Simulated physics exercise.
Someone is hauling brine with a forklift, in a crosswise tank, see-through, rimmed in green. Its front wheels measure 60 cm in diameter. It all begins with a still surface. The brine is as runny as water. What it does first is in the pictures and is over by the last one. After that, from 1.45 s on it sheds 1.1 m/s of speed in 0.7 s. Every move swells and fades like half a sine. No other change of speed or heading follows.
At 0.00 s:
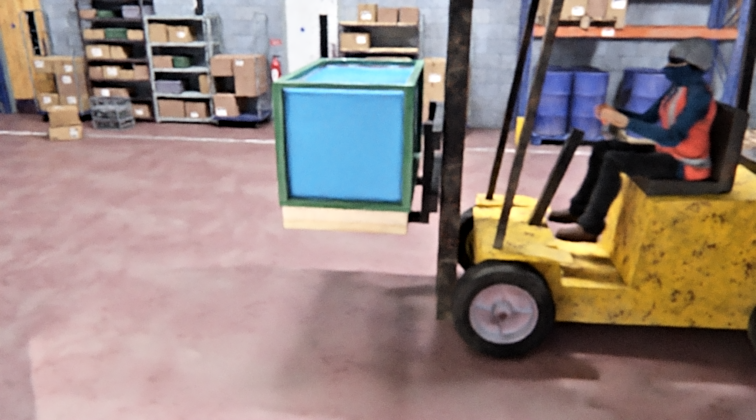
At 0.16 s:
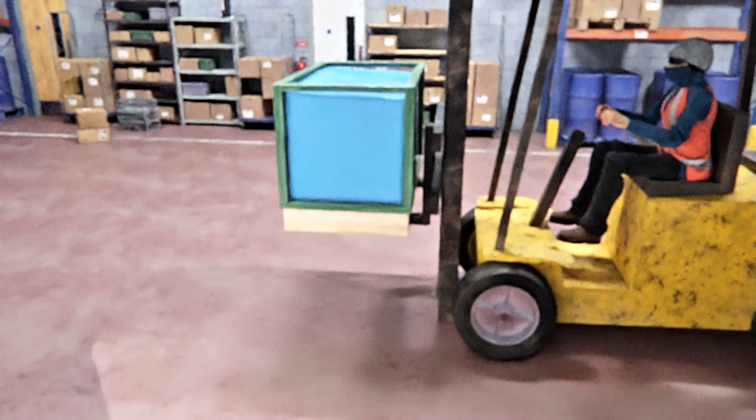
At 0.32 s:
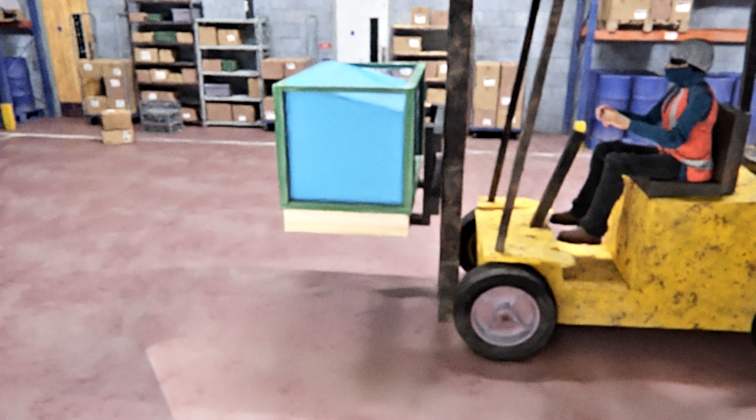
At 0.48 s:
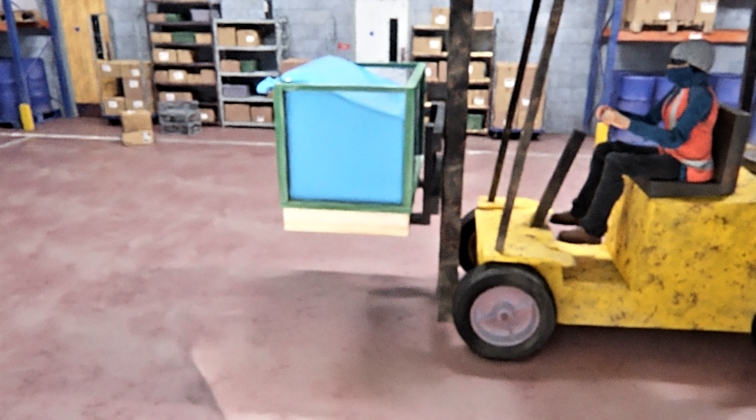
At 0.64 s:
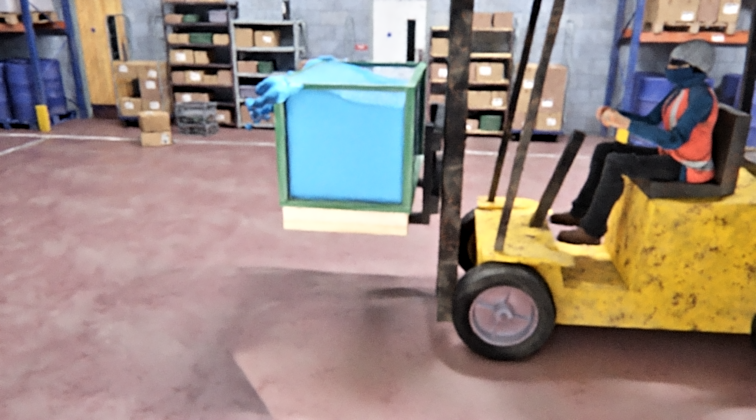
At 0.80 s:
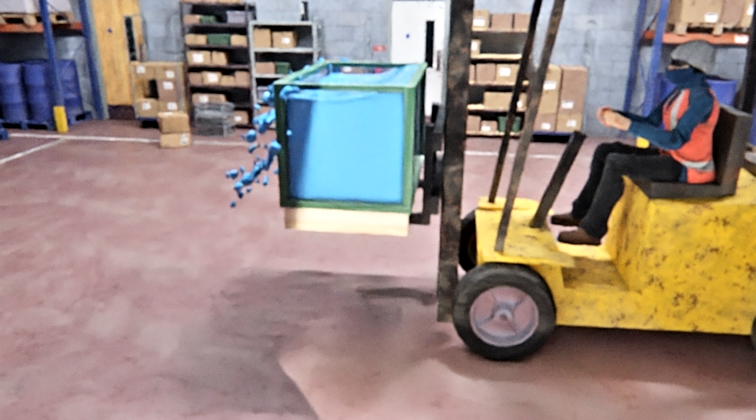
In a warehouse, a forklift carrying a clear green-rimmed tank moves left as blue liquid rises and splashes over the front.
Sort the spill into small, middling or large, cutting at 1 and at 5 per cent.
The loss is middling.
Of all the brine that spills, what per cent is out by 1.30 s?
Some 70 per cent by then.
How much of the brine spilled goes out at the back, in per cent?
About 10 per cent.
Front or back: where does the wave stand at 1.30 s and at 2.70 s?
At the front, then the back.
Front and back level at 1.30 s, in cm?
About 62 cm in front and 58 cm behind.
After 1.30 s front 62 cm, middle 59 cm, back 57 cm above the floor; the loss stands at 2 per cent, over the front.
After 2.00 s front 64 cm, middle 59 cm, back 55 cm above the floor; the loss stands at 3 per cent, over the front.
After 2.70 s front 57 cm, middle 59 cm, back 62 cm above the floor; the loss stands at 3 per cent, over the front.
After 5.14 s the loss stands at 3 per cent, over the front, 14 of 436 litres.
